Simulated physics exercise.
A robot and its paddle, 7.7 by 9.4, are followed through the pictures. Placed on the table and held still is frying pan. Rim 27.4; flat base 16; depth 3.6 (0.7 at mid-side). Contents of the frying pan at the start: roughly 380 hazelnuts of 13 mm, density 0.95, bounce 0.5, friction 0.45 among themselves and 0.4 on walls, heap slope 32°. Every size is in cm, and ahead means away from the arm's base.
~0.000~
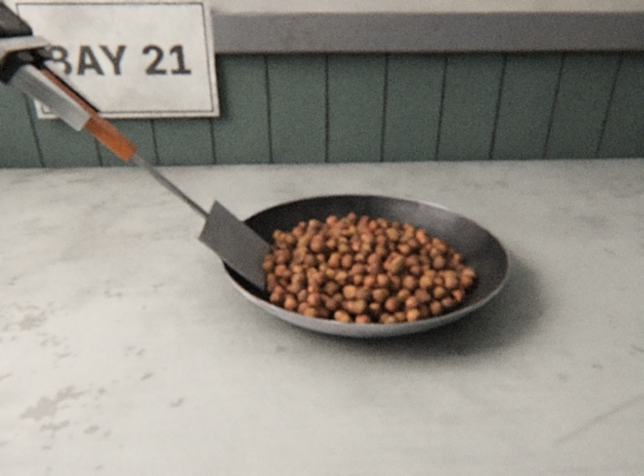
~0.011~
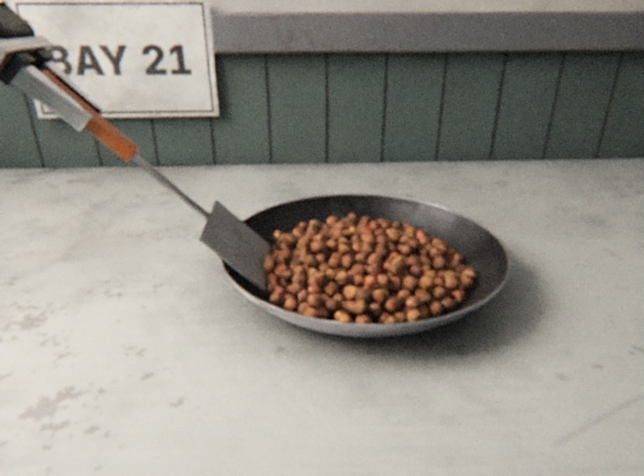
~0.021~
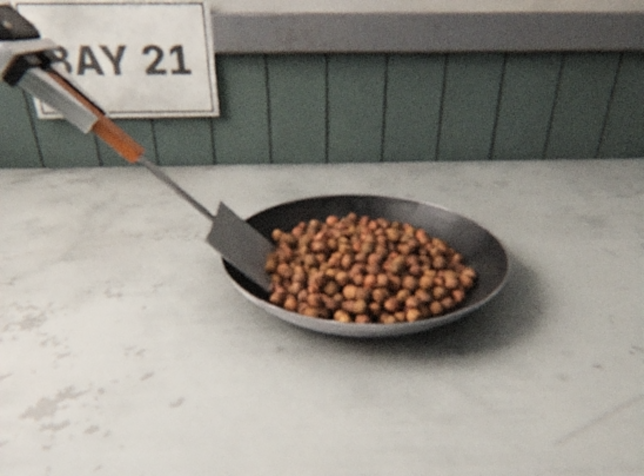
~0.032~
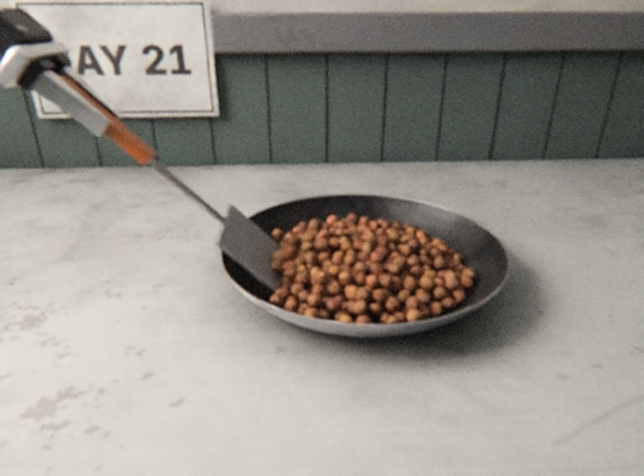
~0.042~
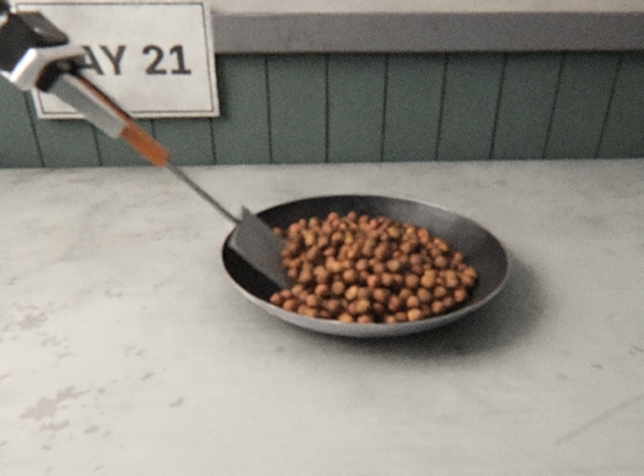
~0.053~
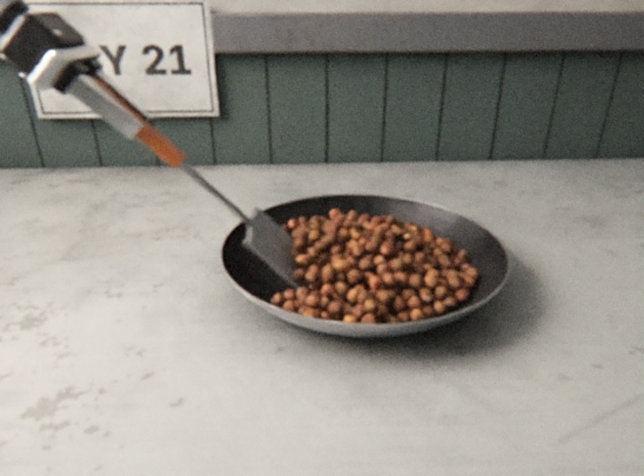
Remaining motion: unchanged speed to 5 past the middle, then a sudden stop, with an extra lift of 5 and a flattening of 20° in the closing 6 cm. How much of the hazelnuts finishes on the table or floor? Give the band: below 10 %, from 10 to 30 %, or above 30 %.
From 10 to 30 %.
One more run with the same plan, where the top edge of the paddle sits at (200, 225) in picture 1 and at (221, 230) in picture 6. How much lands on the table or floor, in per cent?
Some 0 percent ends up on the table or floor.
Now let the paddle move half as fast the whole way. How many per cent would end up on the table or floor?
The share on the table or floor would be about 5 percent.
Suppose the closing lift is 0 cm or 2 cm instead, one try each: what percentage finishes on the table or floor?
Result, in order: Approx. 0 % and 10 %.
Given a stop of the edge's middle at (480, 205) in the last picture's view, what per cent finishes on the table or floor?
My guess is roughly 40 percent.
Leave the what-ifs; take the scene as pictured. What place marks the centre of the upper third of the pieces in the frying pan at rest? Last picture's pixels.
The middle lies somewhere around (437, 250).
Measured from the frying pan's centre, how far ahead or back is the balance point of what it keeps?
The balance point lies close to 4.5 cm ahead.
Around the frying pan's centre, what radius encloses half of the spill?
Some 52 centimetres.
After 0.08 s, sloping 46°, highest piece 6 above the table; 381 in the frying pan.
After 0.10 s, sloping 40°, highest piece 7 above the table; 381 in the frying pan.
After 0.32 s, sloping 26°, highest piece 9 above the table; 316 in the frying pan, 37 on the table or floor, 28 on the blade or in flight.
After 1.37 s, sloping 26°, highest piece 4 above the table; 316 in the frying pan, 65 on the table or floor.
At rest, 316 in the frying pan, 65 on the table or floor. That is 17 % on the table or floor.
